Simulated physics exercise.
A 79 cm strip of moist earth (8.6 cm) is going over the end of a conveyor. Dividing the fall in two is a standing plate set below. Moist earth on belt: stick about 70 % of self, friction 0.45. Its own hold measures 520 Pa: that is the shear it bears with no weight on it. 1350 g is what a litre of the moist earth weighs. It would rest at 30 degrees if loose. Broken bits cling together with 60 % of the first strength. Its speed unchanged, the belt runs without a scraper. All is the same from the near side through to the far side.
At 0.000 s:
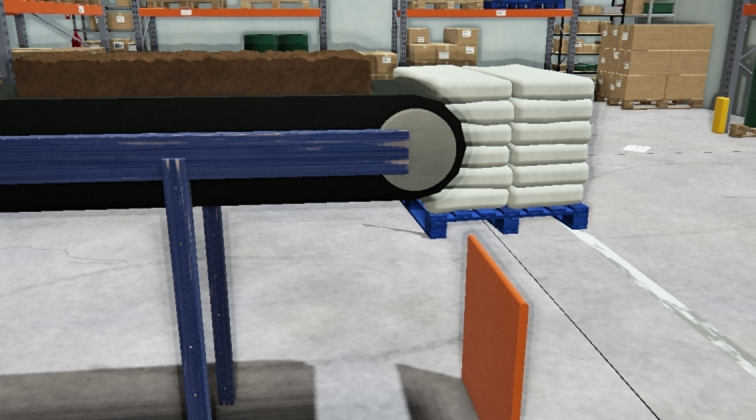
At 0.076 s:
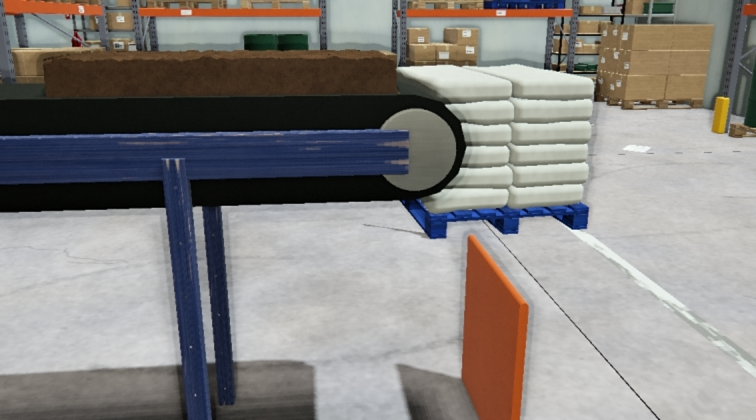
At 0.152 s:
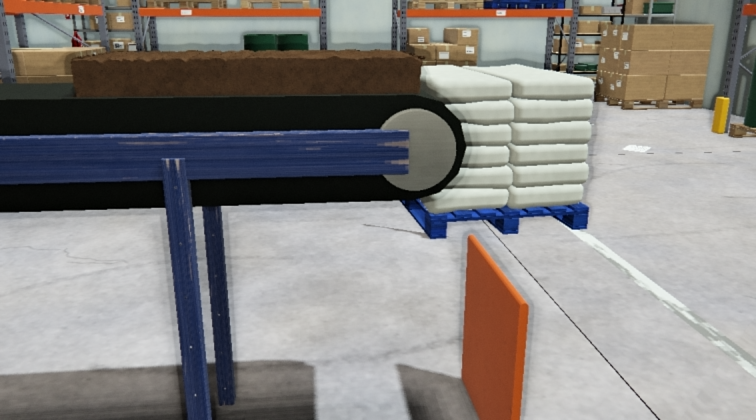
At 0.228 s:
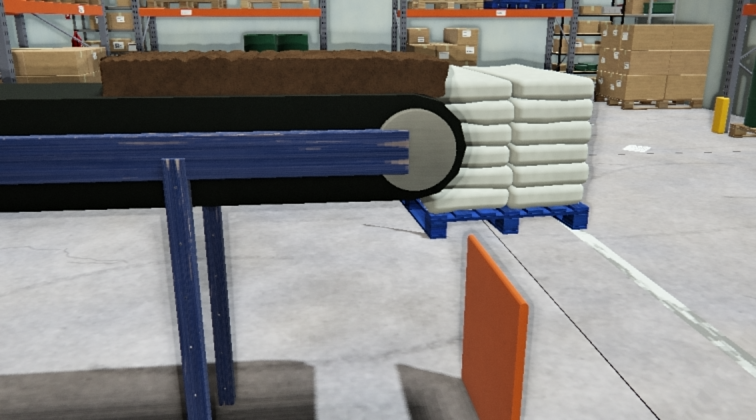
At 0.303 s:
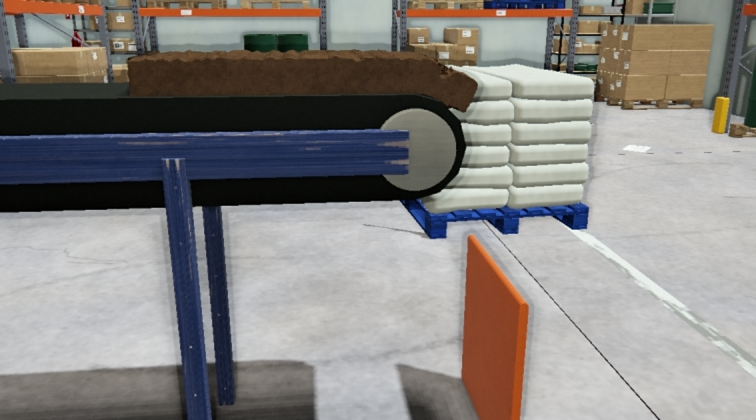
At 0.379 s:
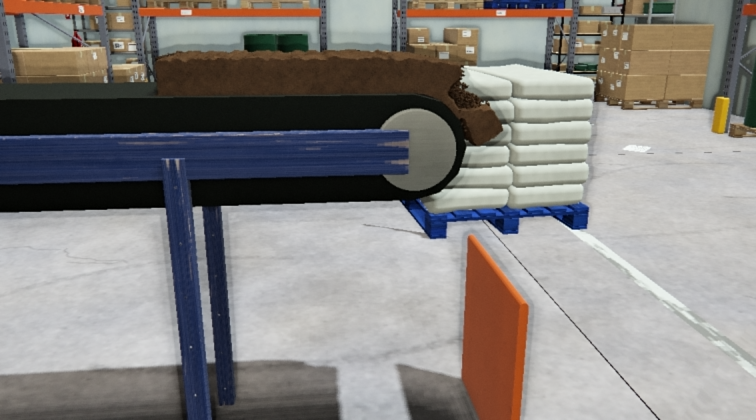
A long slab of dark brown, moist earth rides rightward on a black conveyor belt with a blue frame and a grey end roller, seen from the side in a warehouse by a still camera. White sacks on a blue pallet stand behind the roller, with an upright orange plate below and laden shelves beyond. The slab slides steadily past the roller's top, then its front end cracks and bends downward.
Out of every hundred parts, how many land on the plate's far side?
Close to 76 in every hundred.
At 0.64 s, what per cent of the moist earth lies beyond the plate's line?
Roughly 18 per cent.
After 0.64 s, 18 % is beyond the plate's line.
After 0.96 s, 42 % is beyond the plate's line.
After 1.27 s, 65 % is beyond the plate's line.
After 1.58 s, 76 % is beyond the plate's line.
After 2.83 s, 76 % is beyond the plate's line.
